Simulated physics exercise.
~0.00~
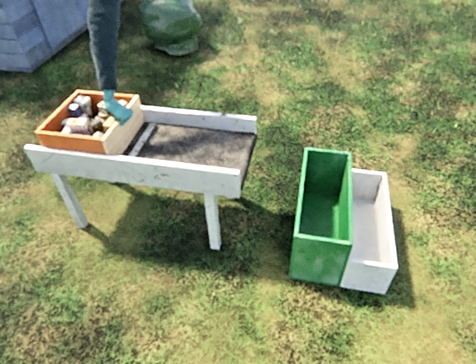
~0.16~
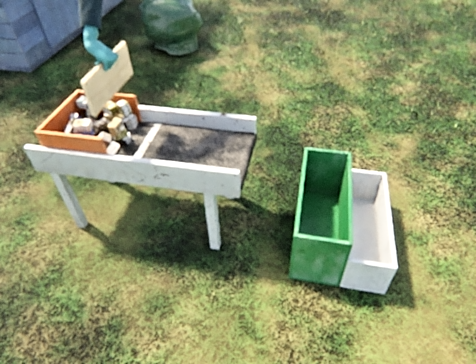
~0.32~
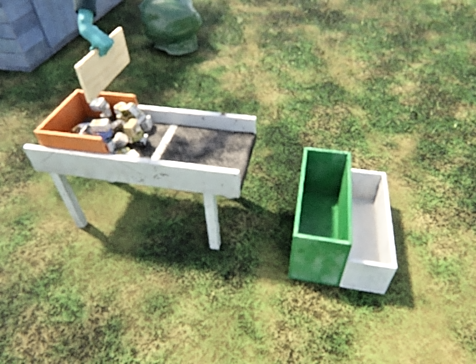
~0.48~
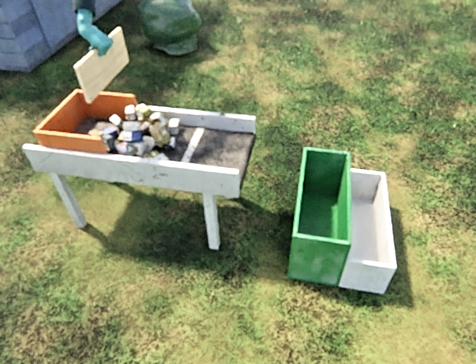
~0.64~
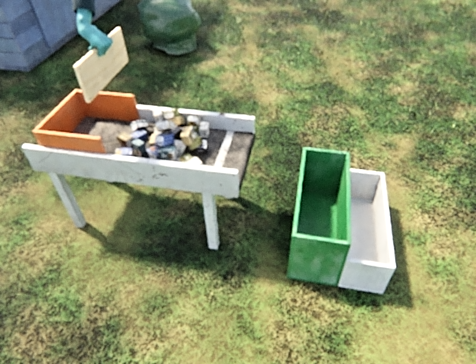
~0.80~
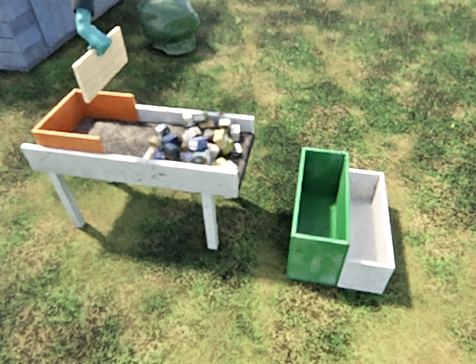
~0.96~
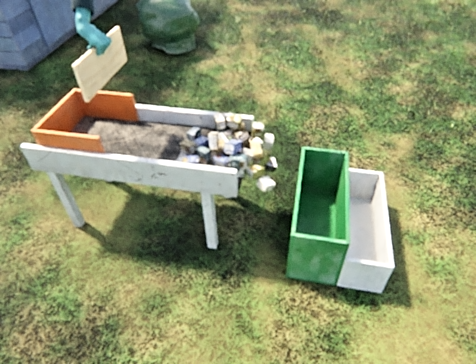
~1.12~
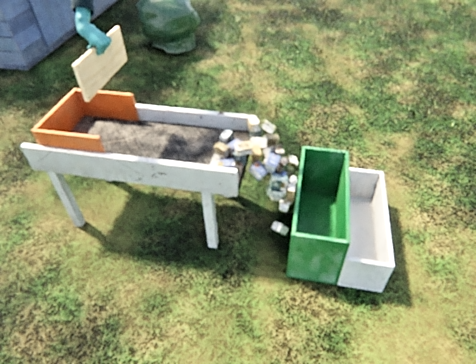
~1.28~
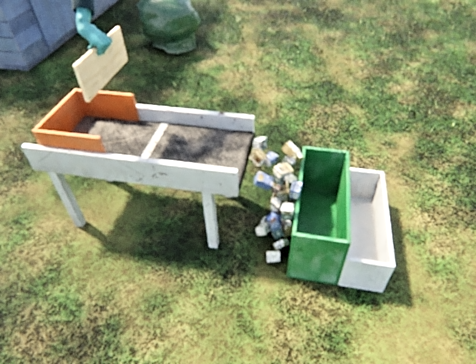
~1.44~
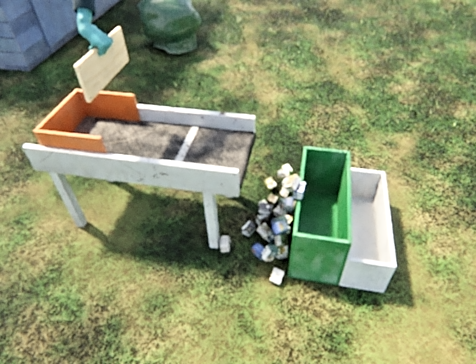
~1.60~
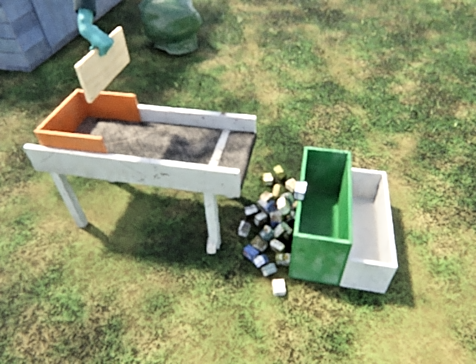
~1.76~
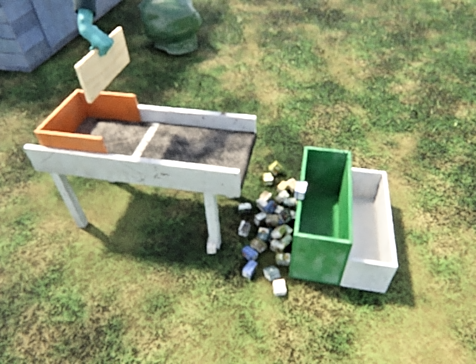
At the start, a gloved hand holds the gate of an orange pen full of small cartons on a raised white-sided belt, with a long green tote and a white box standing on the grass to the right. The hand lifts the gate up and keeps it above the pen. The loose cartons slide out and ride right along the belt in a spreading cluster. Reaching the end, they spill off and tumble down just short of the green tote. Nearly all of them settle in a heap on the grass against its left side, while the belt's white stripes keep passing.
